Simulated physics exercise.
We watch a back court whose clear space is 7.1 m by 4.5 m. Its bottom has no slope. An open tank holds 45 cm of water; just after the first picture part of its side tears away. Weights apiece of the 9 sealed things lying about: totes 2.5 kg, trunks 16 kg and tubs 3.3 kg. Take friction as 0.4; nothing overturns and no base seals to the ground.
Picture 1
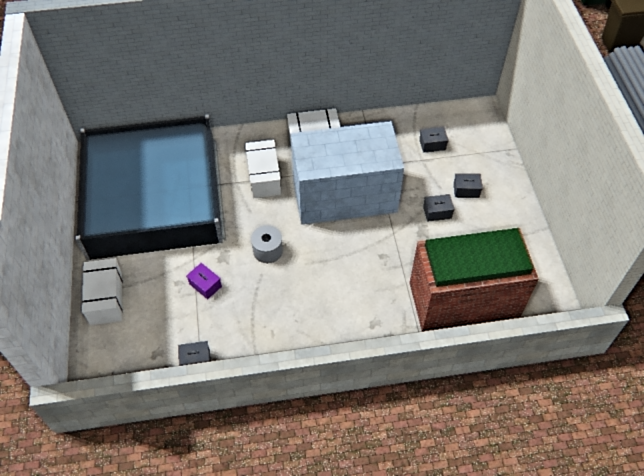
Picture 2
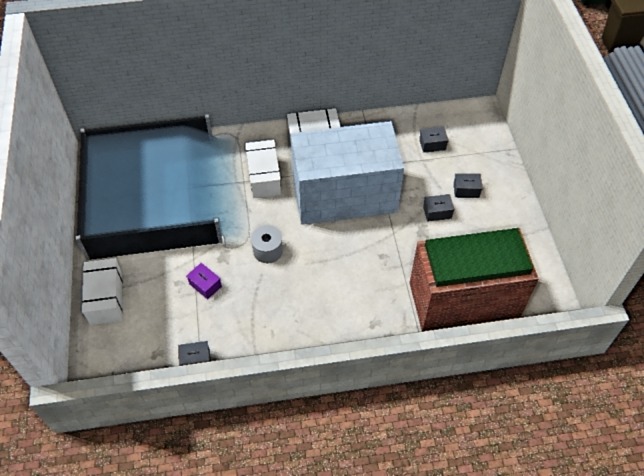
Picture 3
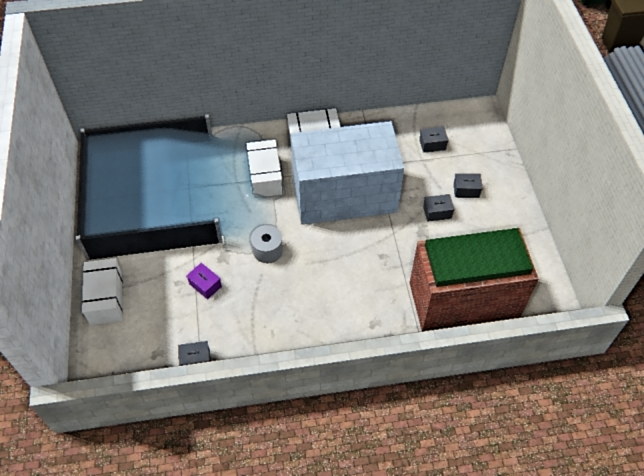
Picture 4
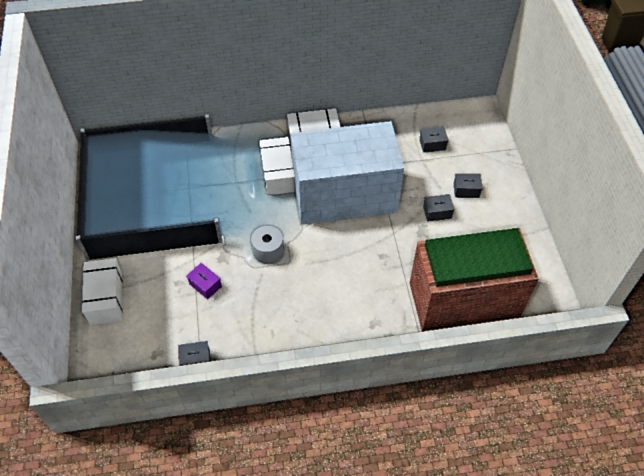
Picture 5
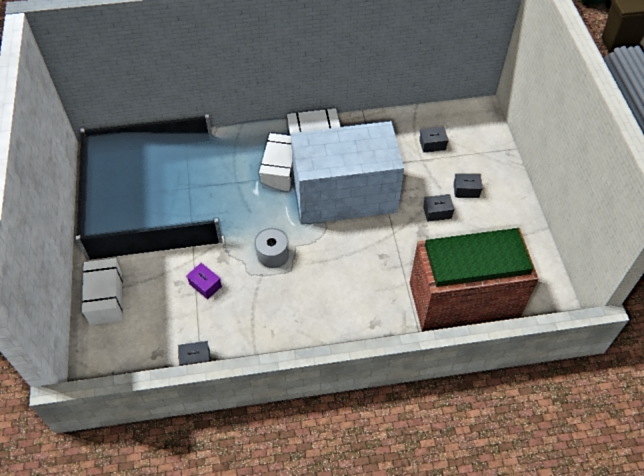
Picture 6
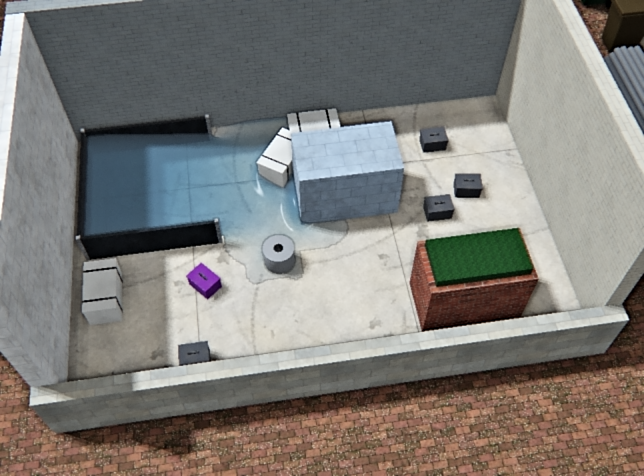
Water spreads rightward from a dark-sided tank at the left of a walled, pale-floored court, seen from a fixed view high above. A purple box, stacked white boxes, a grey ring-shaped tub, a large pale-blue block, small dark boxes and a green-topped brick block stand around the floor. The tank's right side opens, the water reaches the white stack beside the blue block, which shifts right and turns, and then the grey tub slides slightly right.
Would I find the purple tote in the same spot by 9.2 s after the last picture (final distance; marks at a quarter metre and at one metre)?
Purple tote slides a little.
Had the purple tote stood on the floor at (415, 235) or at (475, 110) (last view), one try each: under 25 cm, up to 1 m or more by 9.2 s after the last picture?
In turn: It ends far away; it travels far.
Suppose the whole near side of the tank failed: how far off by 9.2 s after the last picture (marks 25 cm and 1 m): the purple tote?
In that case the purple tote gets carried off.
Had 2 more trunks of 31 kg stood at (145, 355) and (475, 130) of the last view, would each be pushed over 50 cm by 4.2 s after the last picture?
In turn: Short of it, over.
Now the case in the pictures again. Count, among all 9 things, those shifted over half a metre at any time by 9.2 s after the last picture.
I count 9.
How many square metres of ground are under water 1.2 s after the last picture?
Some 17 m2.
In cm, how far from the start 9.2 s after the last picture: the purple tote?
Roughly 60 cm.
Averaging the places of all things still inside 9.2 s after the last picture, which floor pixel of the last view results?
Around (305, 266).
Then, 1.2 s after the last picture the purple tote is near (203, 277), 0.0 m from its start, aground; 1 afloat.
Then, 3.8 s after the last picture the purple tote is near (203, 277), 0.0 m from its start, aground; 6 afloat.
Then, 6.2 s after the last picture the purple tote is near (203, 277), 0.0 m from its start, aground; 7 afloat.
Then, 9.2 s after the last picture the purple tote is near (165, 292), 0.6 m from its start, afloat; 9 afloat.
